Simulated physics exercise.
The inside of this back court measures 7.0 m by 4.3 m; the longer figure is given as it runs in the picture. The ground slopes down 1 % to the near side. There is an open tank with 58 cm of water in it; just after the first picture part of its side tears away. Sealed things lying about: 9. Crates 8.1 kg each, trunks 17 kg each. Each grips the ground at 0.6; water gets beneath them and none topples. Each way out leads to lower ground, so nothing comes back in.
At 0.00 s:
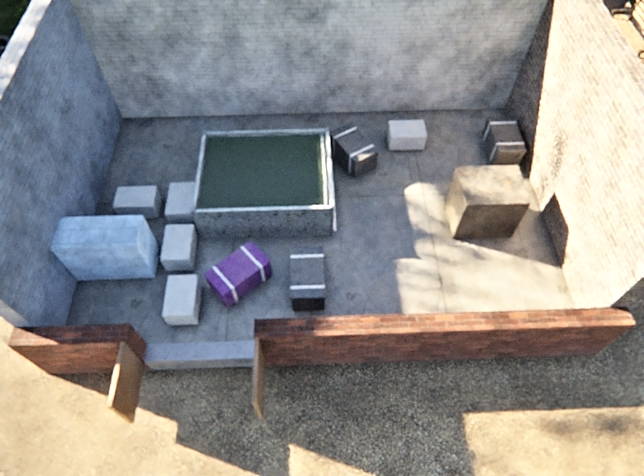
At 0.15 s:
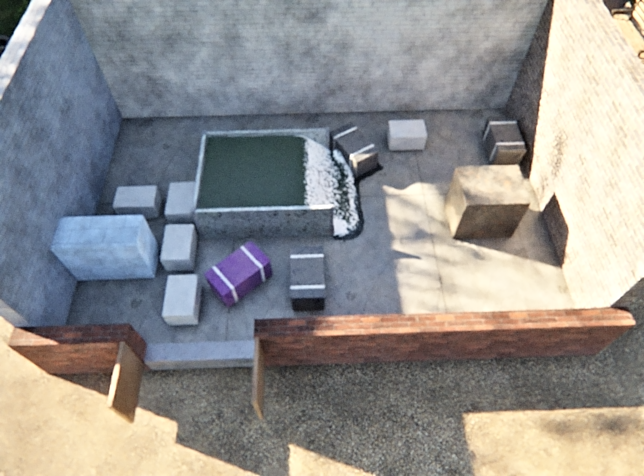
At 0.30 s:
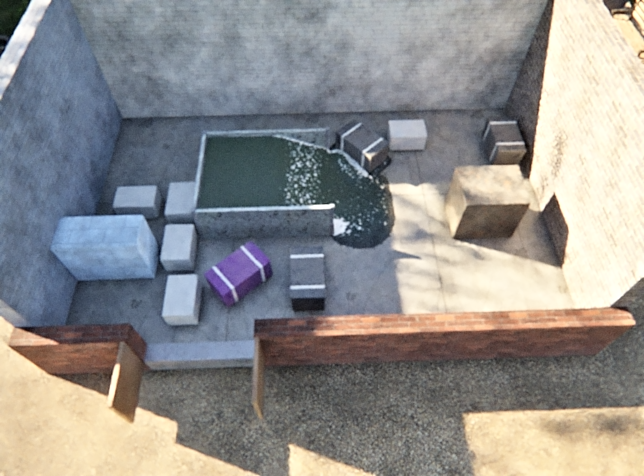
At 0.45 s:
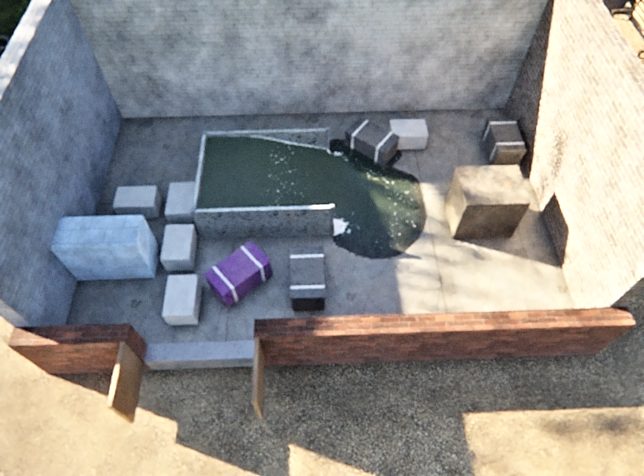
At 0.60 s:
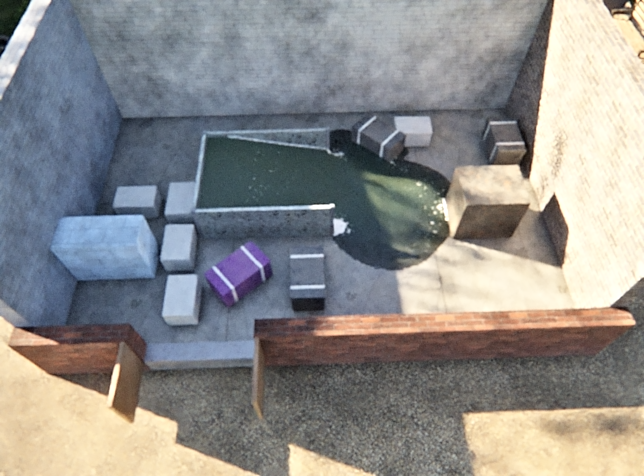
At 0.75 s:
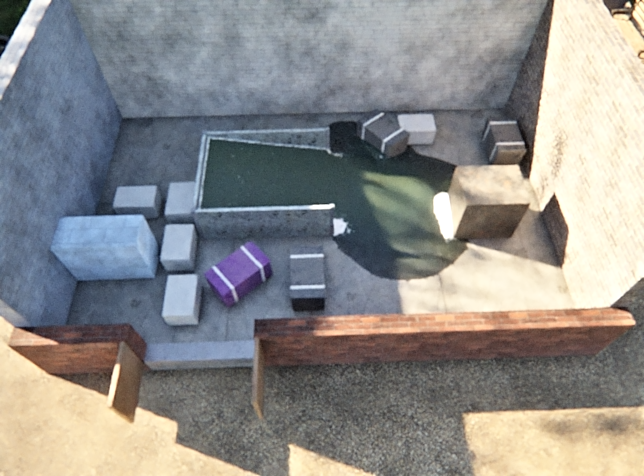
Dark green water burst through the right side of a raised tank in a walled yard and spread across the floor, pushing a dark trunk against a pale crate, while the purple trunk stayed still.
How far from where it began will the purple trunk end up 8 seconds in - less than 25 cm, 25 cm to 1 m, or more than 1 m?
It moves a modest distance.
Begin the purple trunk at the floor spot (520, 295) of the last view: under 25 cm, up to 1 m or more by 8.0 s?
Well, it is shoved a long way.
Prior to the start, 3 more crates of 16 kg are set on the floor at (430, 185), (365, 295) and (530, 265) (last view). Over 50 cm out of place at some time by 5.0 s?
Listed order gives above the limit, within the limit, above the limit.
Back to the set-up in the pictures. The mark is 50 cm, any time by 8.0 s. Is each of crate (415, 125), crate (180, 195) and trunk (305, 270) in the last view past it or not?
First one went too far, second one stayed inside, third one went too far.
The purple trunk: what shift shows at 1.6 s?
Some 0 cm from the start.
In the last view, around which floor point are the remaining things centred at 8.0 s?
Near (262, 208).
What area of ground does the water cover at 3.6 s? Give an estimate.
Wet: Near 18 m2.
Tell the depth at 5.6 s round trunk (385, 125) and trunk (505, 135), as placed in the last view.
Depth approx. 9 cm / 11 cm.
After 1.6 s the purple trunk is near (237, 267), 0.0 m from its start, aground; 0 of 9 are out; 1 afloat.
After 3.6 s the purple trunk is near (237, 267), 0.0 m from its start, aground; 0 of 9 are out; 3 afloat.
After 5.6 s the purple trunk is near (235, 265), 0.0 m from its start, aground; 0 of 9 are out; 3 afloat.
After 8.0 s the purple trunk is near (193, 255), 0.7 m from its start, afloat; 0 of 9 are out; 6 afloat.
